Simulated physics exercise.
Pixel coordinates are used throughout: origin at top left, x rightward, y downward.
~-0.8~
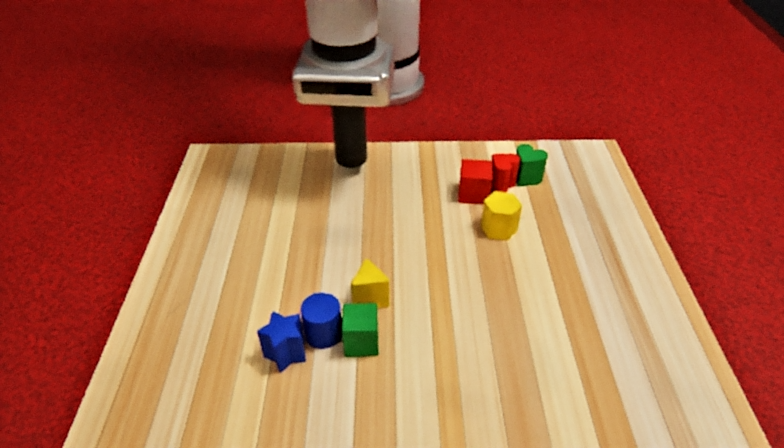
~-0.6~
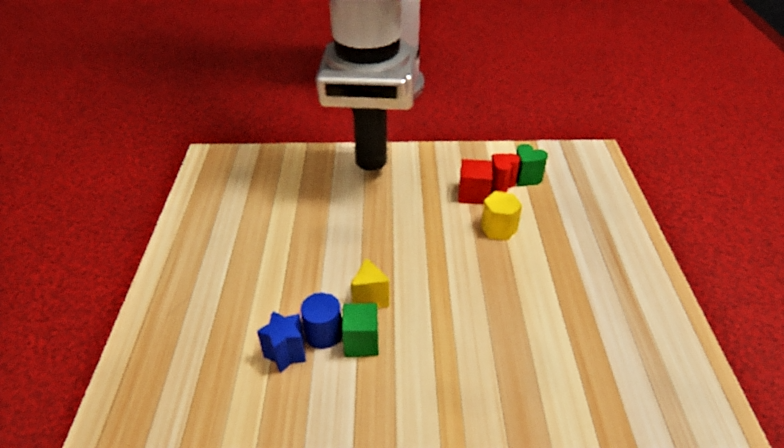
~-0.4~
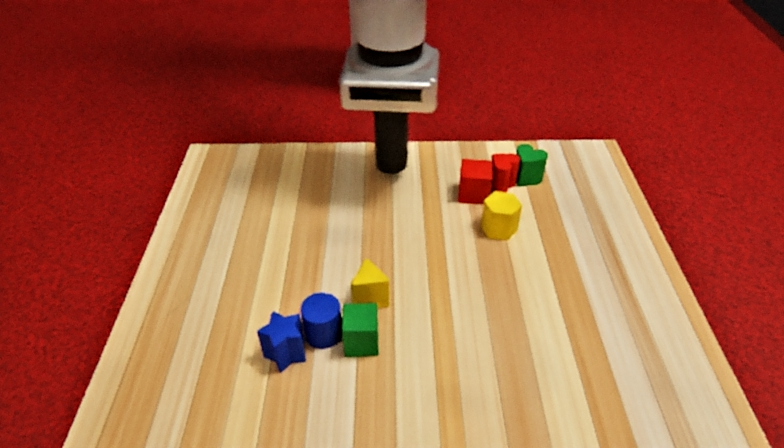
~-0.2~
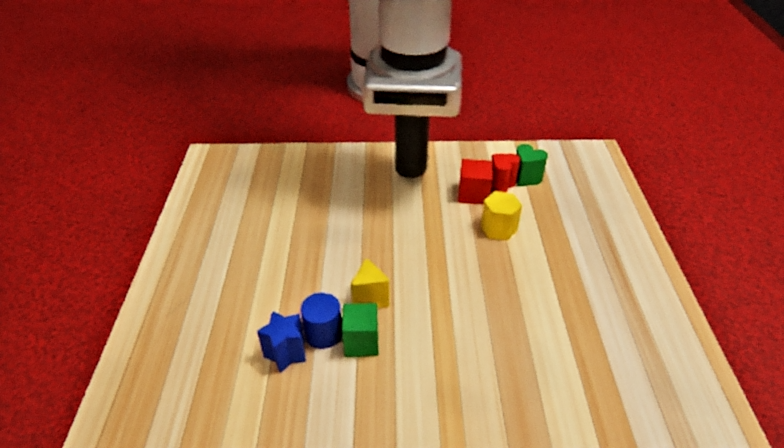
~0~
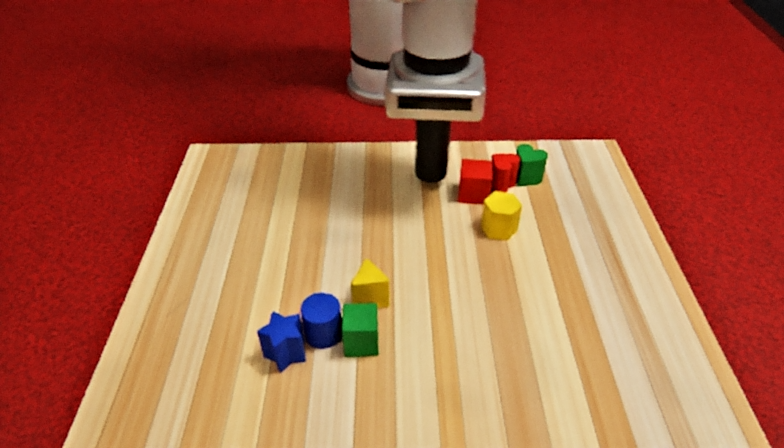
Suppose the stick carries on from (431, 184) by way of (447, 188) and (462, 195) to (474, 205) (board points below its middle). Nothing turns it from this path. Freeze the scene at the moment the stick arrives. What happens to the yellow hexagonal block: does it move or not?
Stays where it is.
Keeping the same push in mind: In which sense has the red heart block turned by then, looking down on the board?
Counterclockwise rotation.
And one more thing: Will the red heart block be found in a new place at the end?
Yes - that is the case.
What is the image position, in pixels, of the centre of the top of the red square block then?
Top centre: (511, 182).
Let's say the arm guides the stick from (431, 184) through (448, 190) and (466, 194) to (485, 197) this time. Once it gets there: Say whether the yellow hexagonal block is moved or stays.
By the last moment, the yellow hexagonal block will still be in its place.
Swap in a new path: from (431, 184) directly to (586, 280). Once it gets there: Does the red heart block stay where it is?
No.
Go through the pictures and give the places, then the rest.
Stick tip (352, 159); block tops, red square block (477, 168); yellow hexagonal block (503, 202); red heart block (505, 160); green heart block (531, 153), in the first frame.
Stick (372, 162); blocks unchanged, in the second frame.
Stick (392, 165); blocks unchanged, in the third frame.
Stick (411, 169); blocks unchanged, in the fourth frame.
Stick (431, 174); red square block (477, 168); yellow hexagonal block (503, 202); red heart block (505, 160); green heart block (531, 153), in the fifth frame.
On the path given first. Halfway along, stick (457, 181); red square block (491, 174); red heart block (515, 162), turned 25° anticlockwise; green heart block (536, 151).
At the end, stick (475, 195); red square block (511, 182); yellow hexagonal block in place; red heart block (519, 163), turned 45° anticlockwise; green heart block (536, 151).
